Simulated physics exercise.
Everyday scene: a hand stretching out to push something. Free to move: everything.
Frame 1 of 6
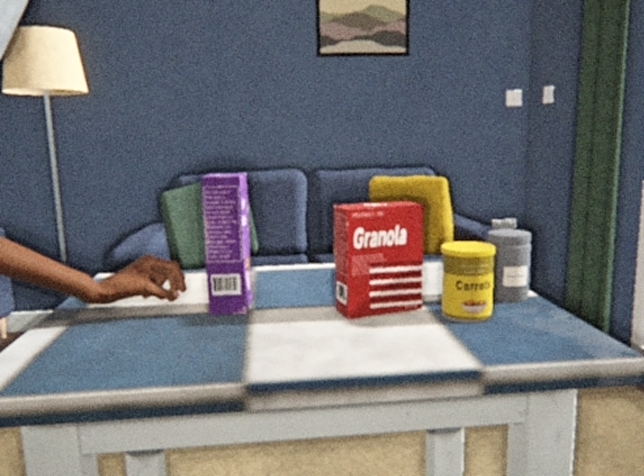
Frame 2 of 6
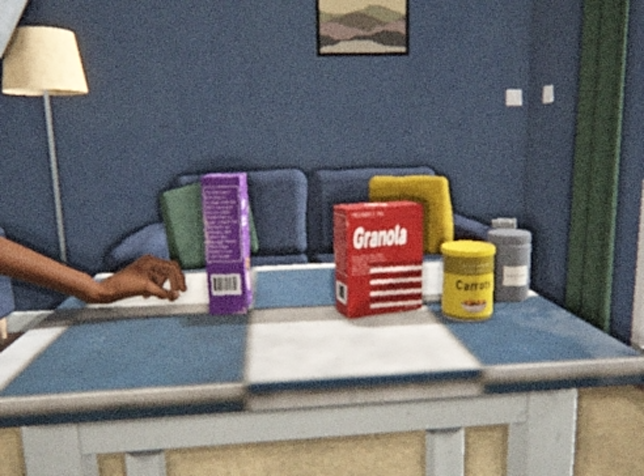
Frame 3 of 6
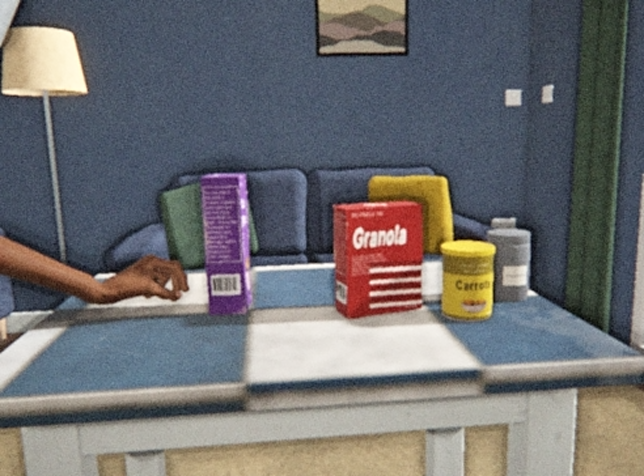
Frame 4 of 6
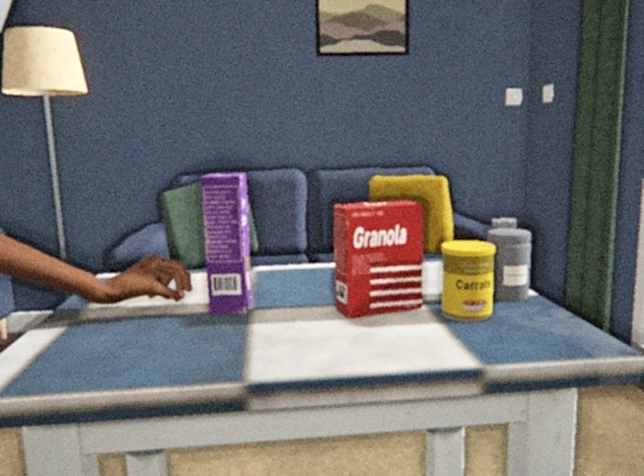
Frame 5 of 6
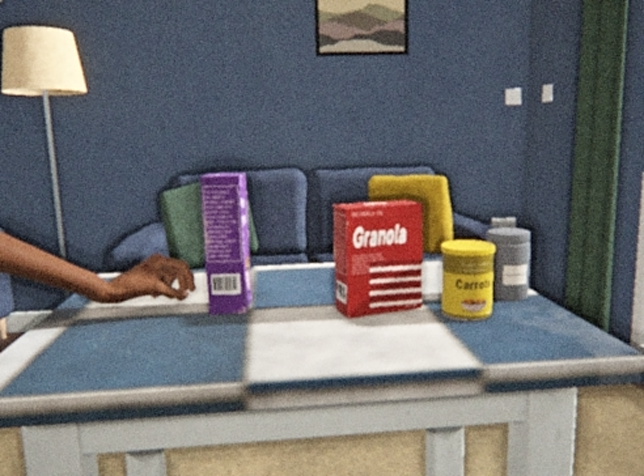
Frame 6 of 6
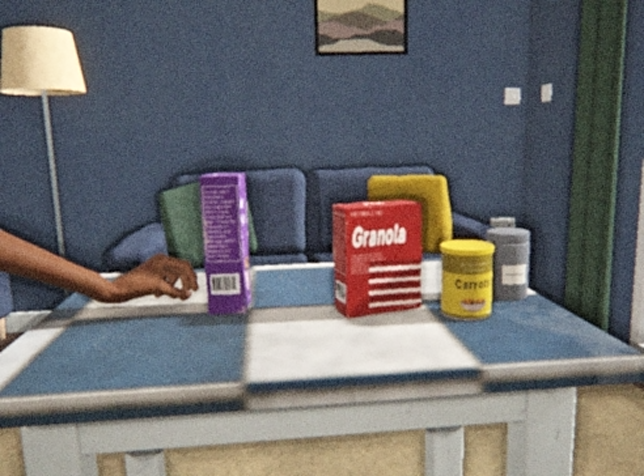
A hand moves slightly right toward a purple carton beside a red granola box on a table.
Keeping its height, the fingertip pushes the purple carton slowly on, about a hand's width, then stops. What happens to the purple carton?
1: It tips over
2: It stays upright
2.
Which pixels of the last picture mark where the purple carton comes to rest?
Pretty much around (294, 240), I'd say.
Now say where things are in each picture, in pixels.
In the first picture, purple carton (228, 243).
In the second picture, purple carton (228, 243).
In the third picture, purple carton (228, 243).
In the fourth picture, purple carton (228, 243).
In the fifth picture, purple carton (227, 243).
In the sixth picture, purple carton (227, 242).
Then, 0.50 s after the last picture, things are still on the move.
Then, 0.90 s after the last picture, purple carton slid a little near (253, 241).
Then, 1.30 s after the last picture, purple carton slid about its own width near (272, 241).
Then, 1.70 s after the last picture, purple carton slid about its own width near (290, 240).
At rest, moved from the start, purple carton. Seen from the same camera at the end, purple carton near (294, 240).
